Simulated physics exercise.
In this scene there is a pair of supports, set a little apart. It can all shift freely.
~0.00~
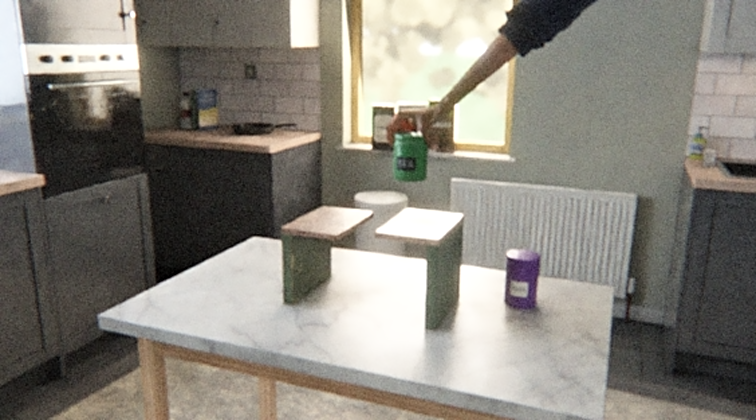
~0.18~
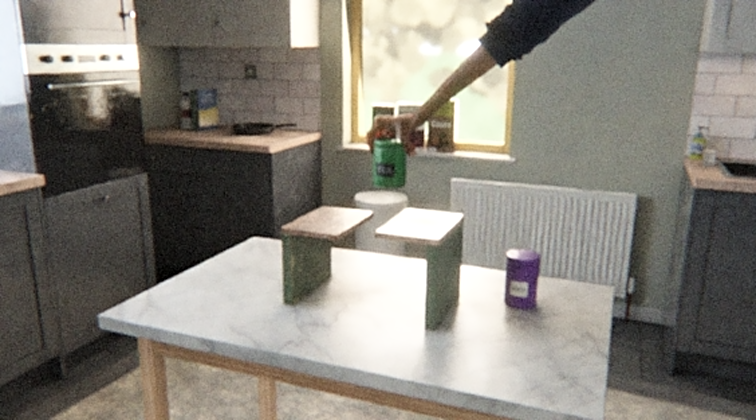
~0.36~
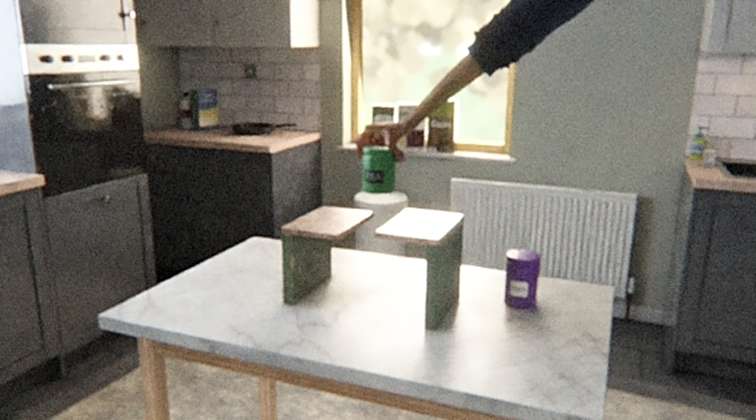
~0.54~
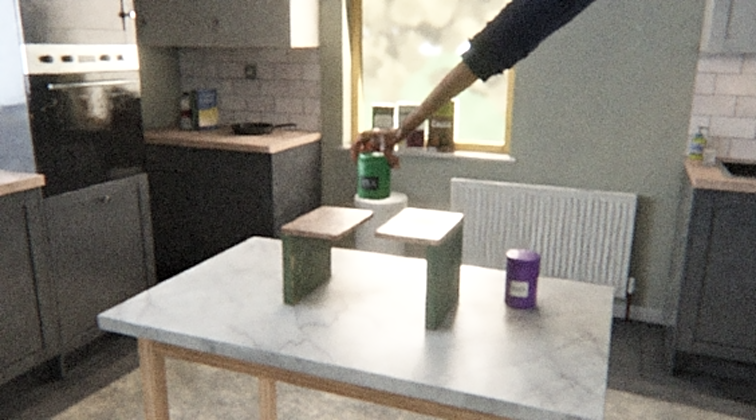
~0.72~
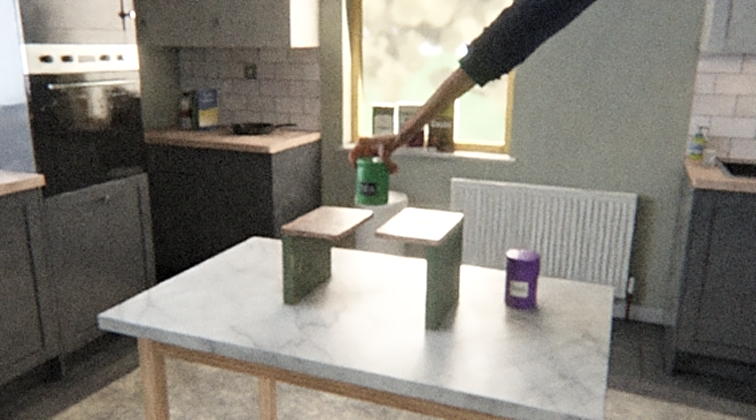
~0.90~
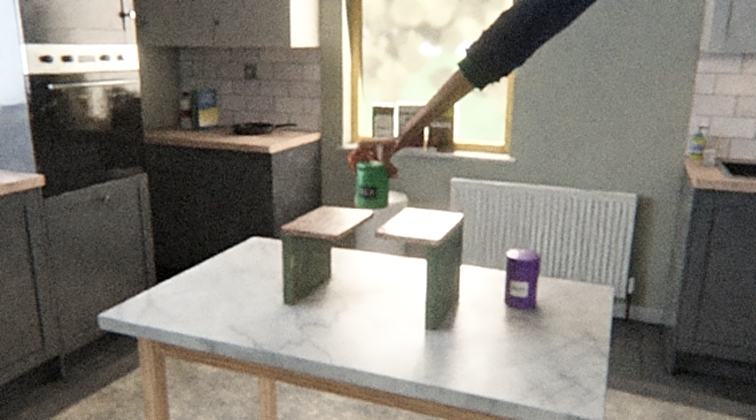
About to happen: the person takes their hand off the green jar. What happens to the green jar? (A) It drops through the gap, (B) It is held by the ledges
Option A: It drops through the gap.
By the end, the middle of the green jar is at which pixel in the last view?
Roughly (372, 280).
Around 1.10 s, green jar displaced a little near (373, 203).
Around 1.20 s, green jar displaced well along near (372, 258).
Around 1.30 s, green jar displaced well along near (372, 275).
Finally (1.9 s), moved from the start, green jar; purple jar still in place. Final places as the last picture's camera would see them, green jar near (372, 280). The jar reaches the table.
